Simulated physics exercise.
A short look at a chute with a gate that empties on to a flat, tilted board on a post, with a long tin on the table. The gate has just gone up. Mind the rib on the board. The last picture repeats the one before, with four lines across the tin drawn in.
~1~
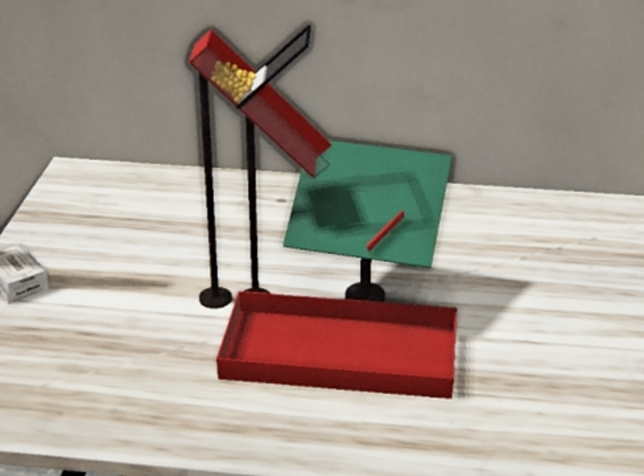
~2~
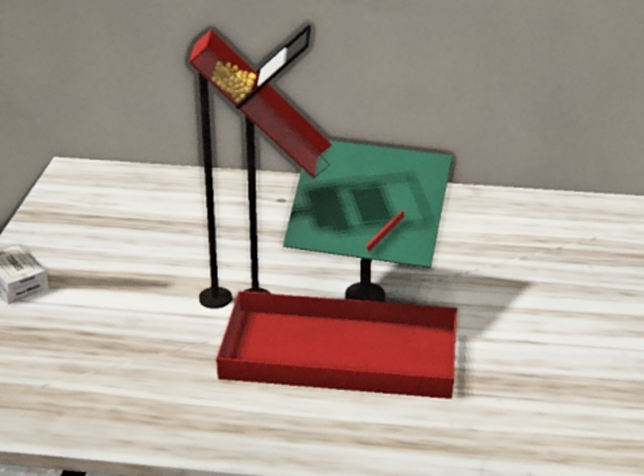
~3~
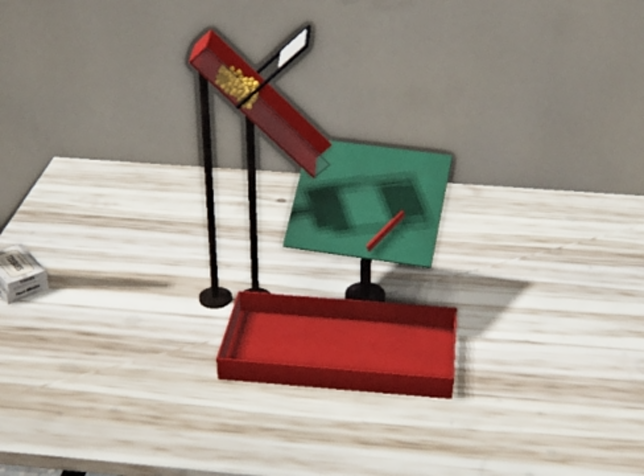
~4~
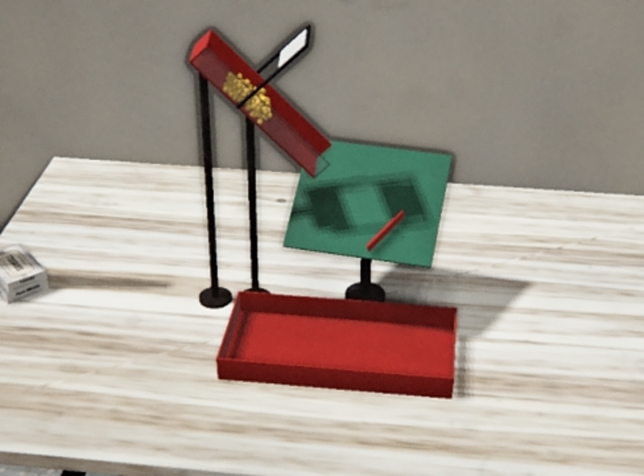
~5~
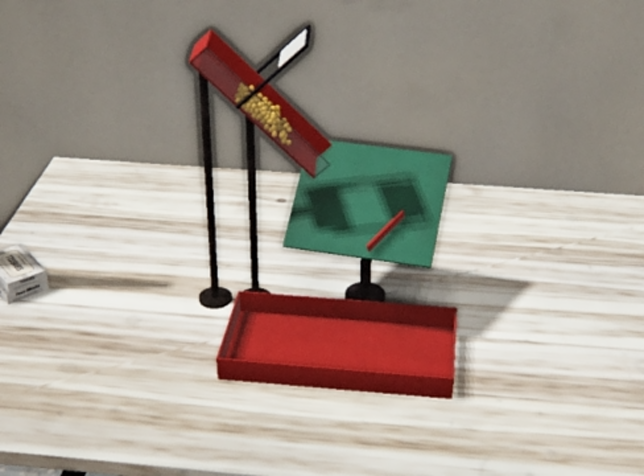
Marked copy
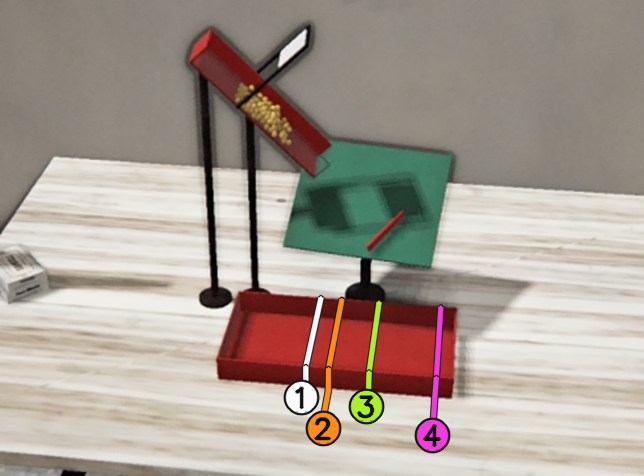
A red, steeply sloping chute on two thin black posts holds a cluster of small yellow balls near its upper end, seen from slightly above on a pale, wood-grained table against a grey wall. A tilted green board with a red rib stands behind a long, empty red tin, with a small whitish box at far left. As the white gate slides up its black frame, the balls slide down the chute towards the right, spreading out, while the camera stays still.
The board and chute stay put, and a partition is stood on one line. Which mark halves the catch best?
2.
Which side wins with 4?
The left side.
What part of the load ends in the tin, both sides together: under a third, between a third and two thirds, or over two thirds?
It is over two thirds.
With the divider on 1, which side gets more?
Right.
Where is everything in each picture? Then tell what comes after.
In the first picture, load behind the gate at (233, 79), puffed corn balls; lip of the chute at (315, 168), sloping fairly steeply.
In the second picture, middle of the board at (368, 200), tilted fairly steeply; middle of its low edge at (356, 256); of its high edge at (380, 147).
In the third picture, front corners of the tin at (217, 358) and (453, 378), empty; front of the load at (250, 101).
In the fourth picture, middle of the load at (249, 95); its front at (269, 115), about a quarter of the way to the lip; rib from (403, 211) to (367, 246).
In the fifth picture, middle of the load at (264, 109); its front at (289, 142), about two thirds of the way to the lip.
On the marked copy, line 1 crosses the front rim at (306, 366); line 2 crosses the front rim at (328, 368); line 3 crosses the front rim at (369, 371); line 4 crosses the front rim at (436, 377).
With 1, of what is caught, a small part on the left of the divider, nearly all on the right.
With 2, of what is caught, about a third on the left of the divider, about two thirds on the right.
With 3, of what is caught, nearly all on the left of the divider, a stray few on the right.
With 4, of what is caught, all on the left of the divider, none on the right.
